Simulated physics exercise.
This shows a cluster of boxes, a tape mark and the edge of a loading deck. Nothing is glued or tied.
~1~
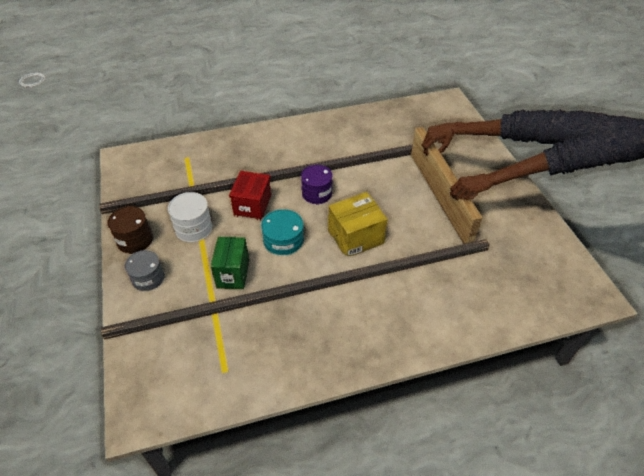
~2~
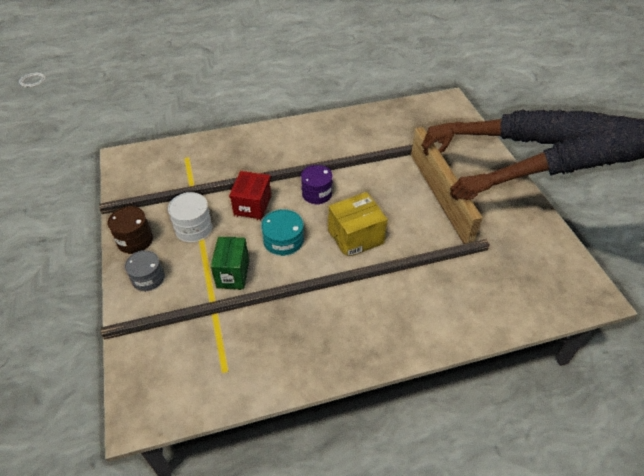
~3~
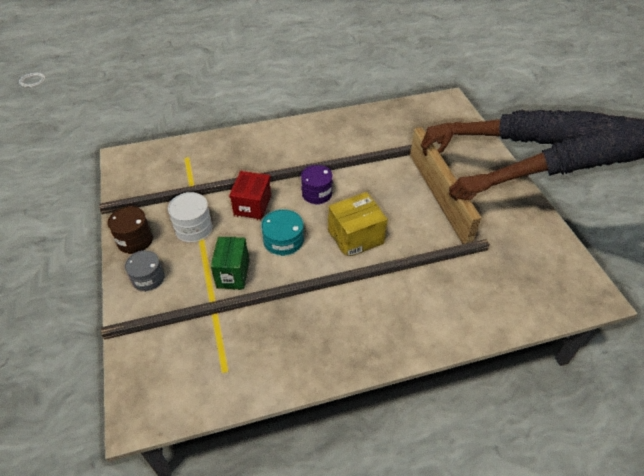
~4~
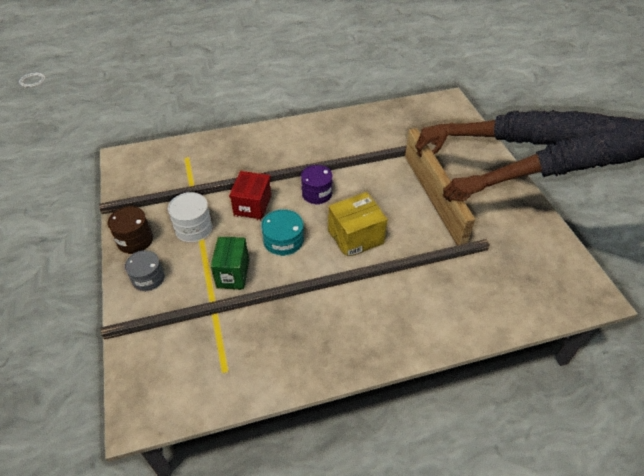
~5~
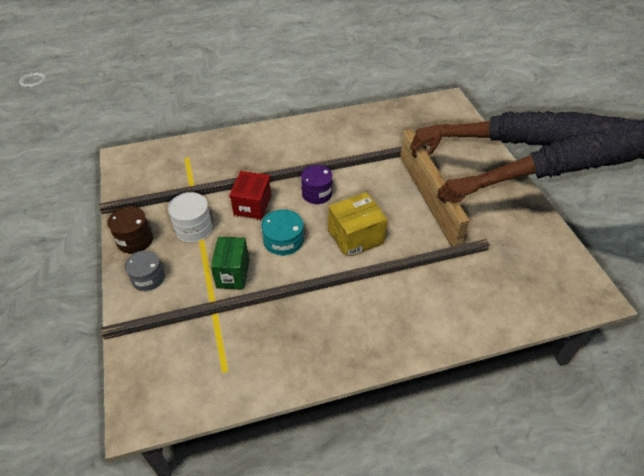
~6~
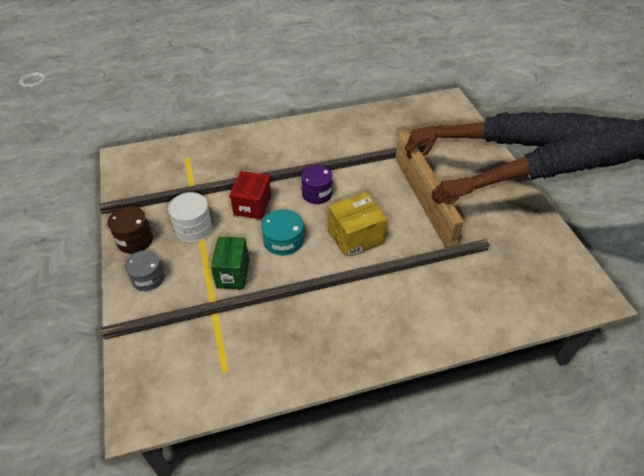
A wooden plank, held by two hands, slid slowly a short way left between two rails on a table, while the colourful canisters and boxes near the yellow tape mark stayed still.
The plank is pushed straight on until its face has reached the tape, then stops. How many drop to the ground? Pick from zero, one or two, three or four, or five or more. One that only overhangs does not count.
The number that fall off is one or two.
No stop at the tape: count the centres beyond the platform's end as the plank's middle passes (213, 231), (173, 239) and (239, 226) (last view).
It would be 1, 3 and 0.
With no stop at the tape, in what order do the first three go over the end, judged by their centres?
Earliest first: The brown canister, then the grey canister, then the white canister.
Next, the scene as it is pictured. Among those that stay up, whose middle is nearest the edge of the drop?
The grey canister ends nearest.
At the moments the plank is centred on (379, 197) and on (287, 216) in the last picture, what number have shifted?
The counts are 0 and 5.
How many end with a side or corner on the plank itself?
The number is 2.
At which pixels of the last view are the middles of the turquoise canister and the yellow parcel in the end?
First (134, 264), then (180, 260).
Soon after, none off yet; brown canister at rest near (131, 230); grey canister at rest near (145, 271); white canister at rest near (191, 217).
In the end, the number that fall off is one or two; gone, brown canister.
